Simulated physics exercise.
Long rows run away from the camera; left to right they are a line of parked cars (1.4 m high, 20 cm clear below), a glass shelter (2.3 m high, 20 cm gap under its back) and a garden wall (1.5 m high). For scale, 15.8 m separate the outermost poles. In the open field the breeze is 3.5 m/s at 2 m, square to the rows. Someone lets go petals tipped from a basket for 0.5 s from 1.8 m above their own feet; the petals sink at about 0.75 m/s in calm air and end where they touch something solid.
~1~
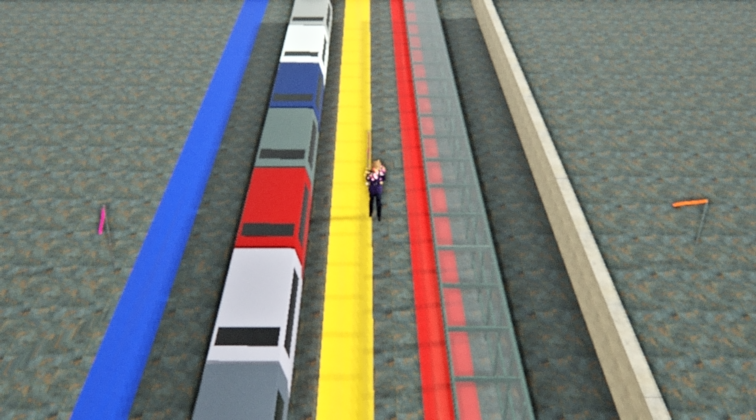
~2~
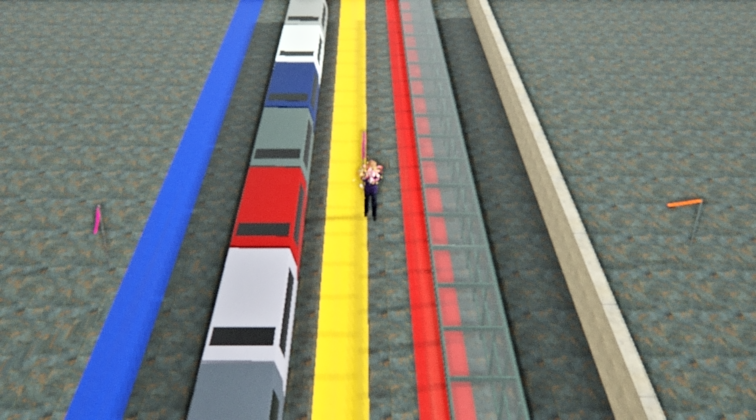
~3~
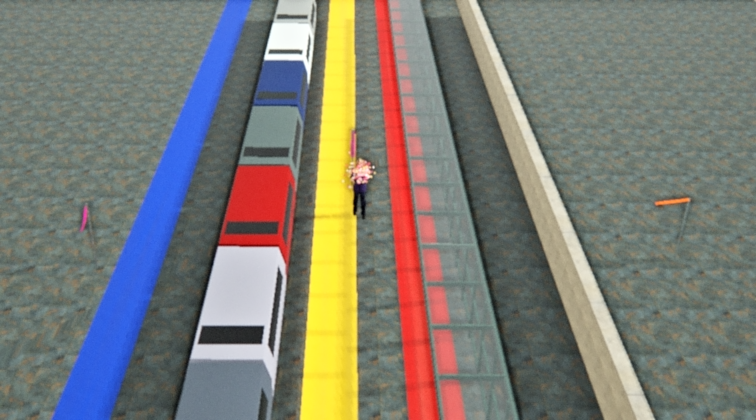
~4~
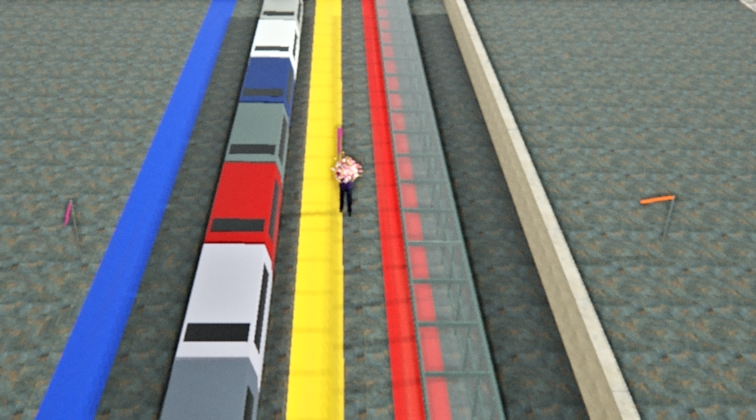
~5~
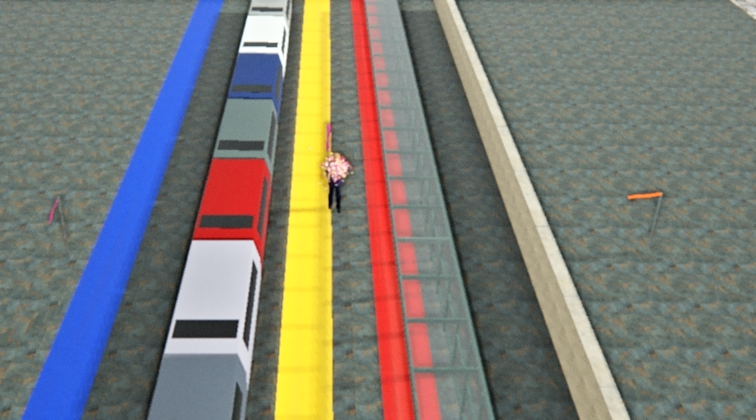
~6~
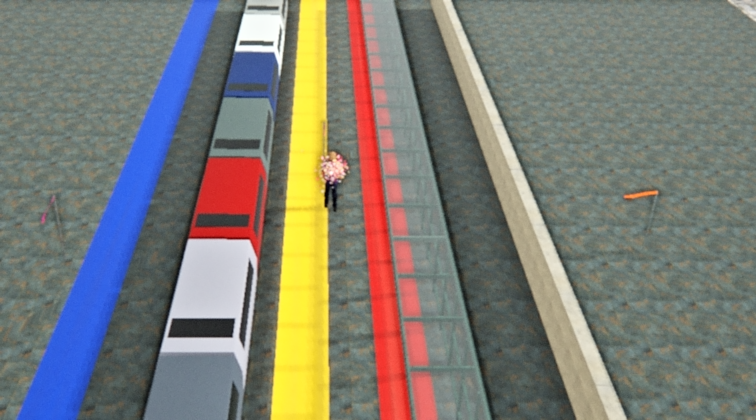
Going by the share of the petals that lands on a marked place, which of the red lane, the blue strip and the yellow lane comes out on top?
It is yellow that catches most.
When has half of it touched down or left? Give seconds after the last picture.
At about 4.0 s.
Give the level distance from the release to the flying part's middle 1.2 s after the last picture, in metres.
About 0.0 m.
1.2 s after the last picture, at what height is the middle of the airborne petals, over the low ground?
Roughly 1.2 m up.
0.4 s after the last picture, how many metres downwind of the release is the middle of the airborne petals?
About 0.0 m.
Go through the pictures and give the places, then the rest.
In the first frame, the left ribbon ends at (100, 234), leaning 15 degrees to the left, the petals in the air span x = 365 to 385 around y = 175 and it comes from (376, 171).
In the second frame, the right ribbon ends at (668, 205), leaning 80 degrees to the left, the petals in the air span x = 360 to 380 around y = 175, the yellow one passes (345, 255), the red one passes (428, 256) and the blue one passes (156, 254).
In the third frame, the inner ribbon ends at (353, 157), hanging almost straight, the petals in the air span x = 350 to 370 around y = 170 and the top of the glass shelter crosses (432, 156).
In the fourth frame, the petals in the air span x = 335 to 355 around y = 170, the yellow one passes (322, 205), the red one passes (398, 206) and the blue one passes (147, 203).
In the fifth frame, the right ribbon ends at (629, 198), leaning 80 degrees to the left and the petals in the air span x = 325 to 345 around y = 170.
In the sixth frame, the petals in the air span x = 320 to 345 around y = 170 and the top of the garden wall crosses (518, 175).
Then, 0.4 s after the last picture, 0 % is no longer flying here, and 0 % lies on the yellow lane, 0 % on the red lane and 0 % on the blue strip; the middle of what still flies is 1.5 m above the low ground, near (334, 174).
Then, 1.2 s after the last picture, 1 % is no longer flying here, and 1 % lies on the yellow lane, 0 % on the red lane and 0 % on the blue strip; the middle of what still flies is 1.2 m above the low ground, near (335, 182).
Then, 2.7 s after the last picture, 26 % is no longer flying here, and 12 % lies on the yellow lane, 0 % on the red lane and 0 % on the blue strip; the middle of what still flies is 0.9 m above the low ground, near (336, 191).
Then, 7.2 s after the last picture, 84 % is no longer flying here, and 34 % lies on the yellow lane, 0 % on the red lane and 0 % on the blue strip; the middle of what still flies is 0.7 m above the low ground, near (338, 199).
Then, 44.2 s after the last picture, 100 % is no longer flying here, and 38 % lies on the yellow lane, 0 % on the red lane and 0 % on the blue strip.
